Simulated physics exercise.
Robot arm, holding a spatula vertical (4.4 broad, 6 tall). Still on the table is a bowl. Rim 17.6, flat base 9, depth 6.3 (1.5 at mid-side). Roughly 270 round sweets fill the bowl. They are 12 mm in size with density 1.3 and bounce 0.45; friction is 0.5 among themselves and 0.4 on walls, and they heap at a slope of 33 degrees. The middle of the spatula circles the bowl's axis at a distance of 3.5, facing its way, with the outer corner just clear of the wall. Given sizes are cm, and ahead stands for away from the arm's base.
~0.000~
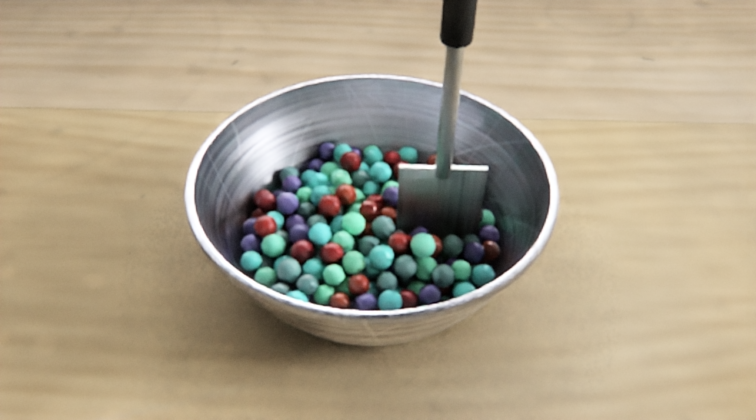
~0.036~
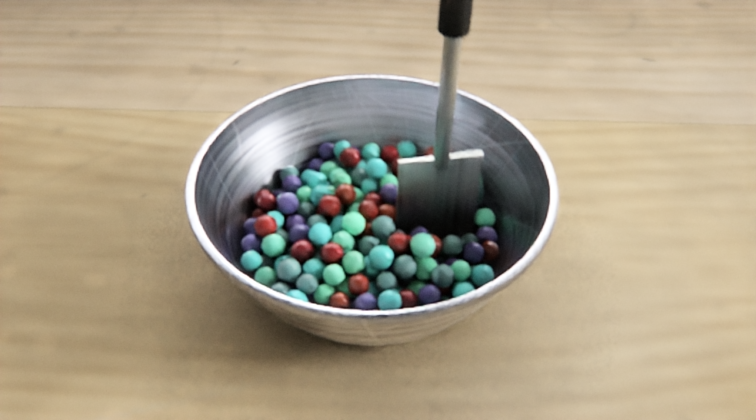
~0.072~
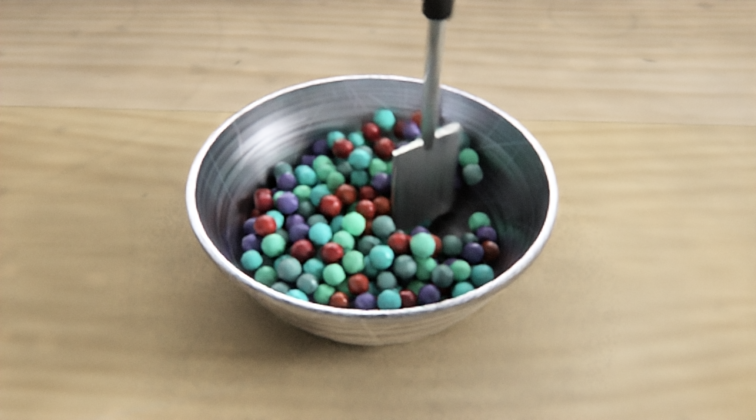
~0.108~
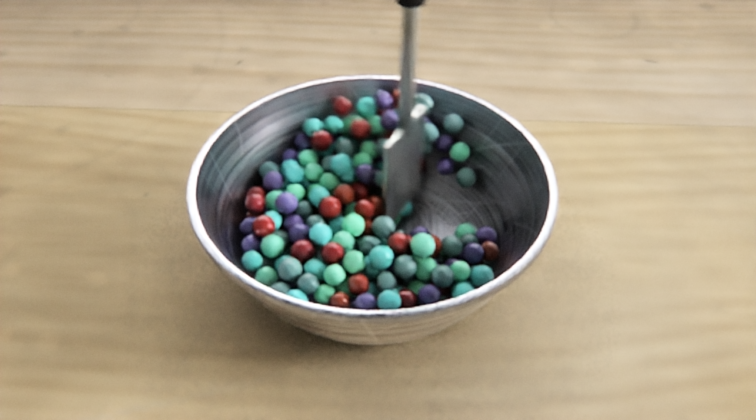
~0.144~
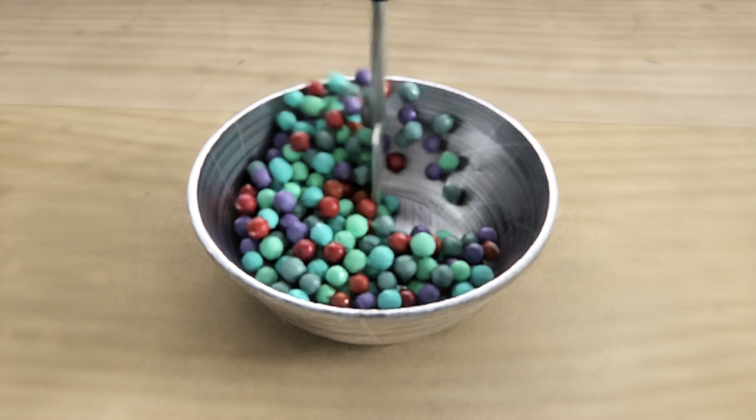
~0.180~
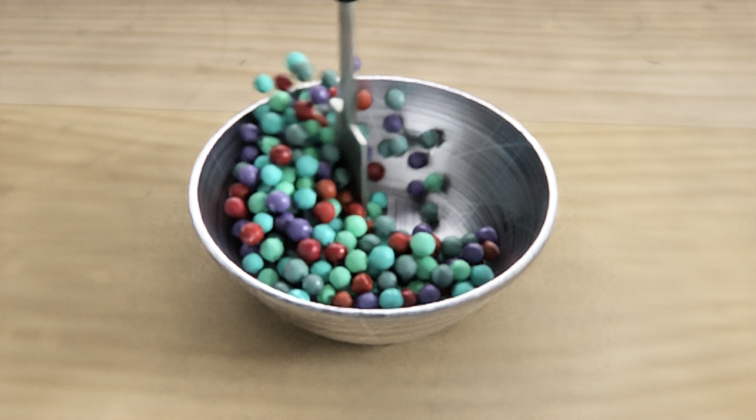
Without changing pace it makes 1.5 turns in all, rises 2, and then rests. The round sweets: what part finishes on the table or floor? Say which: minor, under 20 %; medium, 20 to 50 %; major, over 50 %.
That would be a minor share.
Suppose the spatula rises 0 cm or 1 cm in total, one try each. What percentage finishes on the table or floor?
First try about 15 per cent, second about 15 per cent.
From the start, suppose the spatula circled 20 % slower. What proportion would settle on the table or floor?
Near 5 in a hundred, it would be.
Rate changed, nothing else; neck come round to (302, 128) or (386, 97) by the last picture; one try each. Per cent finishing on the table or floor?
Around 30 and 0 per cent respectively.
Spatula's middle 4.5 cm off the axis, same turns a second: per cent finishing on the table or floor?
Some 20 percent would.
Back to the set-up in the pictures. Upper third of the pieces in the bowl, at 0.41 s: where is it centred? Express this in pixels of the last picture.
Centre of upper third: Approx. (431, 263) px.
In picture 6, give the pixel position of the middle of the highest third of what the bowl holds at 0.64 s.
The centre is close to (391, 151).
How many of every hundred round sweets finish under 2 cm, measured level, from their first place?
I'd guess close to 5 percent of the load.
After 0.41 s, 279° round, highest piece 8 above the table; 246 in the bowl, 15 on the table or floor, 7 in flight or on the tool.
After 0.64 s, 83° round, highest piece 8 above the table; 242 in the bowl, 26 on the table or floor.
After 0.95 s, 180° round, highest piece 6 above the table; 240 in the bowl, 28 on the table or floor.
After 1.65 s, 180° round, highest piece 5 above the table; 240 in the bowl, 28 on the table or floor.
In the end, 240 in the bowl, 28 on the table or floor. That is 10 % on the table or floor.
